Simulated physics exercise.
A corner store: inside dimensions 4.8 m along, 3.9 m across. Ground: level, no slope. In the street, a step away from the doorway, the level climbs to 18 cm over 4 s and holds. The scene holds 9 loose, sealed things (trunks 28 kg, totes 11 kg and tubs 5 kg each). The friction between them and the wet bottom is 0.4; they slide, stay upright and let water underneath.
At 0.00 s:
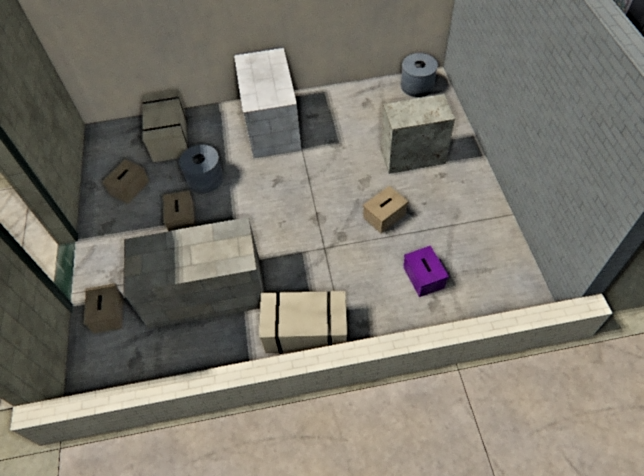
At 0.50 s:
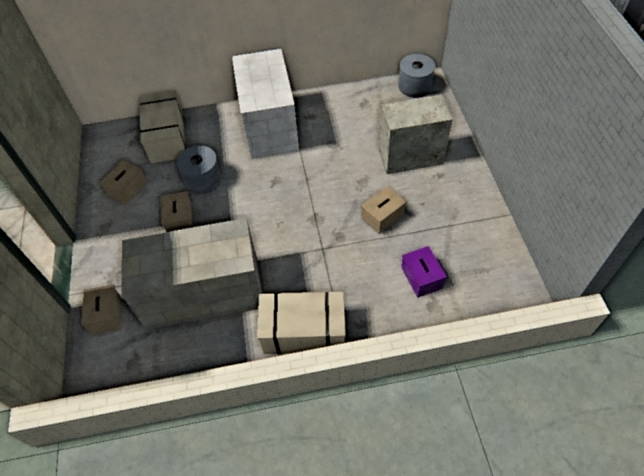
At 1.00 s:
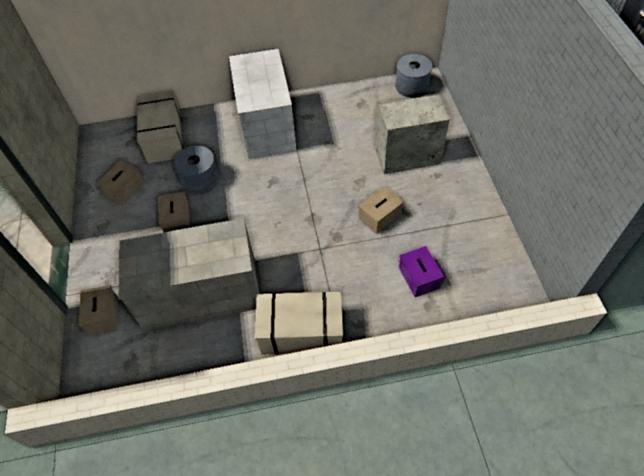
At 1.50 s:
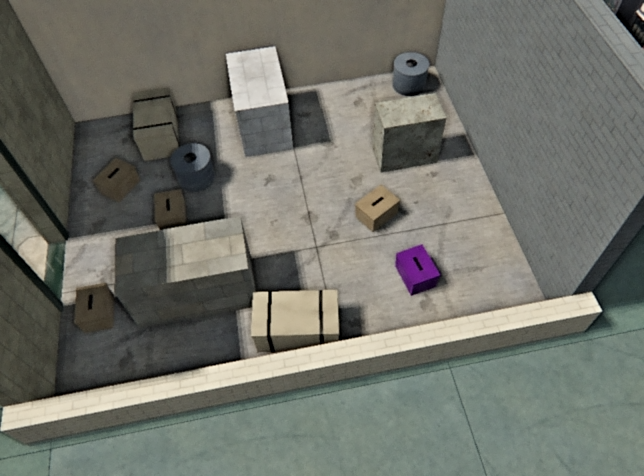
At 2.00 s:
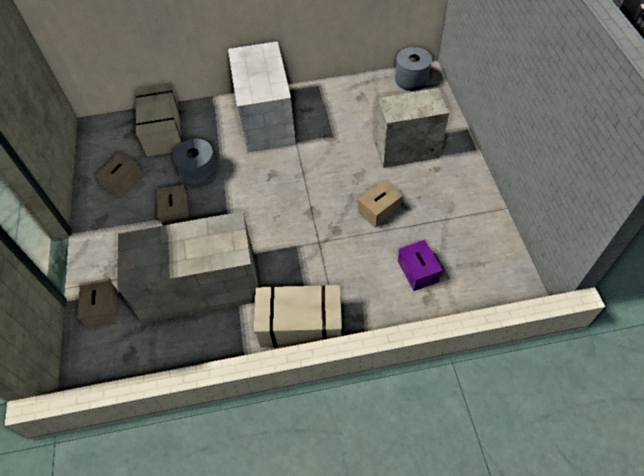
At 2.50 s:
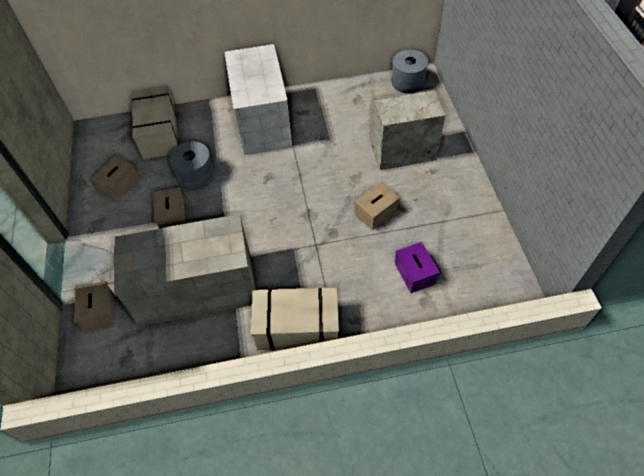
Walled store interior with crates, tubs and a purple tote sitting still, as the pavement outside turns from tan to blue-green.
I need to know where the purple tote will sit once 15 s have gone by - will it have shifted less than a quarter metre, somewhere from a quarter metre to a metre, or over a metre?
It will have shifted less than a quarter metre.
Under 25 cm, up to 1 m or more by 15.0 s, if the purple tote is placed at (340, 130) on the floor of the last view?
What happens is it remains nearly in place.
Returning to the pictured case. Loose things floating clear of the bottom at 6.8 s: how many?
Total: 0.
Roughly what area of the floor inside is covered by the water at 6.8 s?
Around 11.0 m2 of it.
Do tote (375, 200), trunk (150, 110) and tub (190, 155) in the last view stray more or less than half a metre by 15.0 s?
In turn: Short of it, under, over.
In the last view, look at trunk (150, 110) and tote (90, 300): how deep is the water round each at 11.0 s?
Depth approx. 6 cm / 7 cm.
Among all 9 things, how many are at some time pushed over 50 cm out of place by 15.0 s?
That makes 3.
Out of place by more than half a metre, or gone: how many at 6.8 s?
I count 1.
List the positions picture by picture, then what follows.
In the first picture, the purple tote at (426, 265) rests on the ground; water covers 0.0 m2; 0 of 9 have shifted.
In the second picture, the purple tote at (424, 266), on the bottom; 0.0 m2 under water; 0 of 9 have shifted.
In the third picture, the purple tote at (422, 266) rests on the ground; 0.0 m2 under water; 0 of 9 have shifted.
In the fourth picture, the purple tote at (418, 264) rests on the ground; 0.0 m2 under water; 0 of 9 have shifted.
In the fifth picture, the purple tote at (420, 259) rests on the ground; water covers 0.0 m2; 0 of 9 have shifted.
In the sixth picture, the purple tote at (417, 262), on the bottom; 0.2 m2 under water; 0 of 9 have shifted.
After 3.5 s the purple tote is near (417, 262), 0.0 m from its start, aground; 0 afloat.
After 6.8 s the purple tote is near (417, 262), 0.0 m from its start, aground; 0 afloat.
After 11.0 s the purple tote is near (417, 262), 0.0 m from its start, aground; 2 afloat.
After 15.0 s the purple tote is near (417, 262), 0.0 m from its start, aground; 2 afloat.
